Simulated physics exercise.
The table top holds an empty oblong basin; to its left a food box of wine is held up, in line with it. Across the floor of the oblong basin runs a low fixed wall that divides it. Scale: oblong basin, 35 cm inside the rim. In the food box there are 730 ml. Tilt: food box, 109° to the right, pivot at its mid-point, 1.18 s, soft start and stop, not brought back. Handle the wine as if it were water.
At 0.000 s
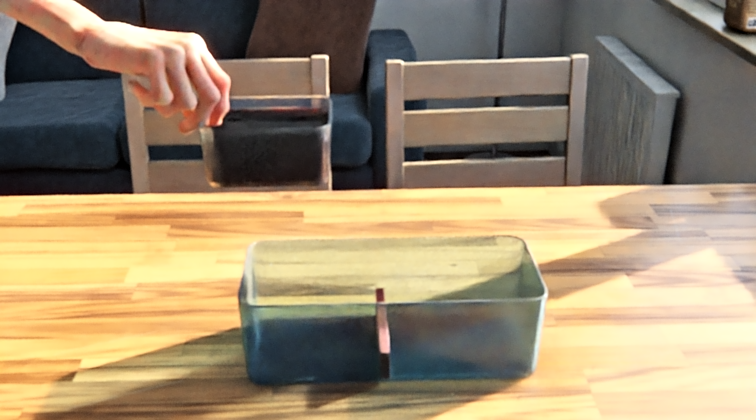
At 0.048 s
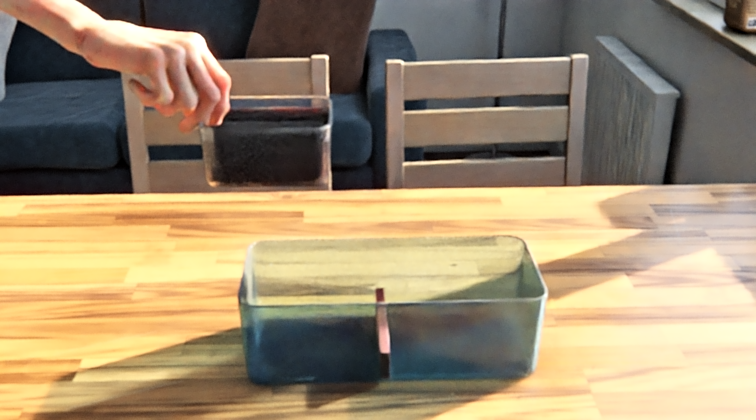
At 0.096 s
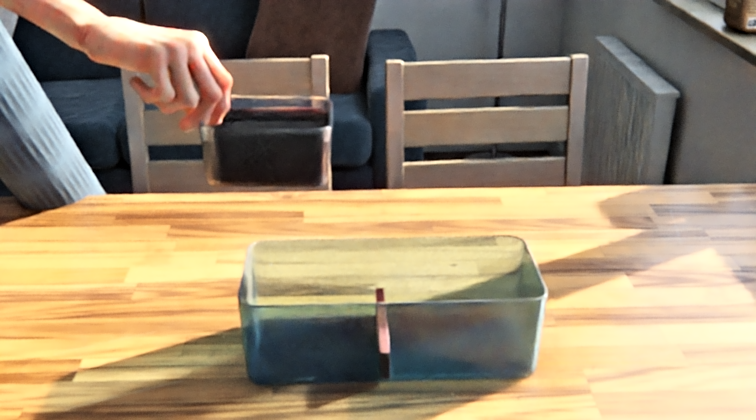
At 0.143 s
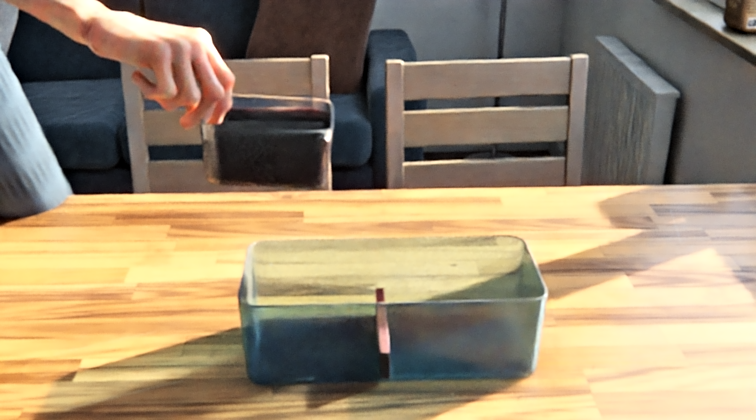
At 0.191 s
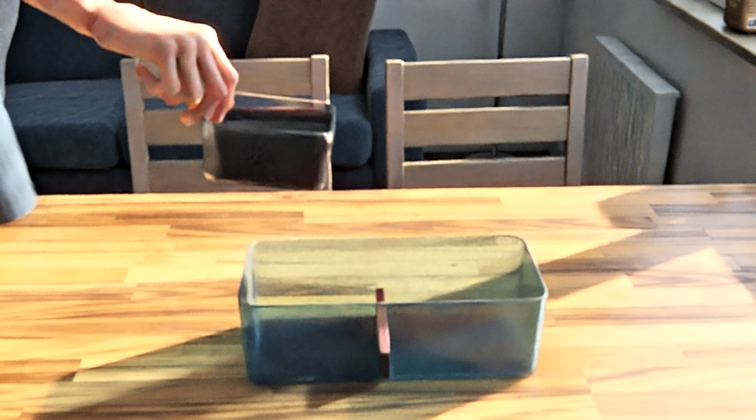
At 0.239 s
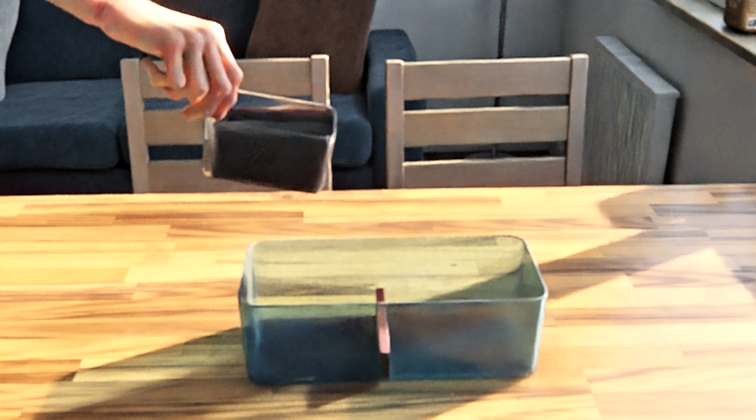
The clip shows a hand holding a clear food box of dark liquid above a wooden table, left of an empty oblong basin with a reddish divider; the box stays level at first, then tilts slightly down to the right.
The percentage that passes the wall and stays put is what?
It is about 68 per cent.
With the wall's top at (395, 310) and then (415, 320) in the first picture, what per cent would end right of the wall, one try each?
First try about 60 %, second try about 35 %.
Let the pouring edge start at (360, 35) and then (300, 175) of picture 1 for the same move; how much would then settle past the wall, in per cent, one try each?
In order, 80 and 10 per cent.
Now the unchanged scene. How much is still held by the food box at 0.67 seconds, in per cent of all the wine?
Near 46 in a hundred.
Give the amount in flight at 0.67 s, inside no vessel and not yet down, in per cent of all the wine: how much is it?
At that moment, about 38 percent.
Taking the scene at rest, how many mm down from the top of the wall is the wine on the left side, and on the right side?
Left about 28 mm, while the right is about 20 mm.
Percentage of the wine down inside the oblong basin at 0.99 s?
Roughly 84 per cent.
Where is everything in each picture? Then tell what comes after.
In the first picture, it leans 0°; its right rim is at (330, 113); the wine meets the walls at (208, 122) and (328, 120); the oblong basin's rim runs from (244, 273) to (535, 267); the wall's top is at (382, 319).
In the second picture, it leans 0°; its right rim is at (331, 114); the wine meets the walls at (209, 122) and (328, 121).
In the third picture, it leans 2°; its right rim is at (331, 115); the wine meets the walls at (210, 122) and (329, 121).
In the fourth picture, it leans 4°; its right rim is at (332, 117); the wine meets the walls at (210, 121) and (330, 121).
In the fifth picture, it leans 7°; its right rim is at (333, 120); the wine meets the walls at (211, 121) and (331, 122).
In the sixth picture, it leans 11°; its right rim is at (335, 124); the wine meets the walls at (211, 121) and (332, 122).
By 0.67 s the tilt is 66° and 46 per cent is still to pour, 1 is left of the wall and 15 right of it.
By 0.99 s the tilt is 102° and 7 per cent is still to pour, 17 is left of the wall and 68 right of it.
By 1.32 s the tilt is 109° and 0 per cent is still to pour, 31 is left of the wall and 68 right of it.
By 1.68 s the tilt is 109° and 0 per cent is still to pour, 31 is left of the wall and 68 right of it.
At rest 31 per cent lies left of the wall, 68 right of it and 1 outside.
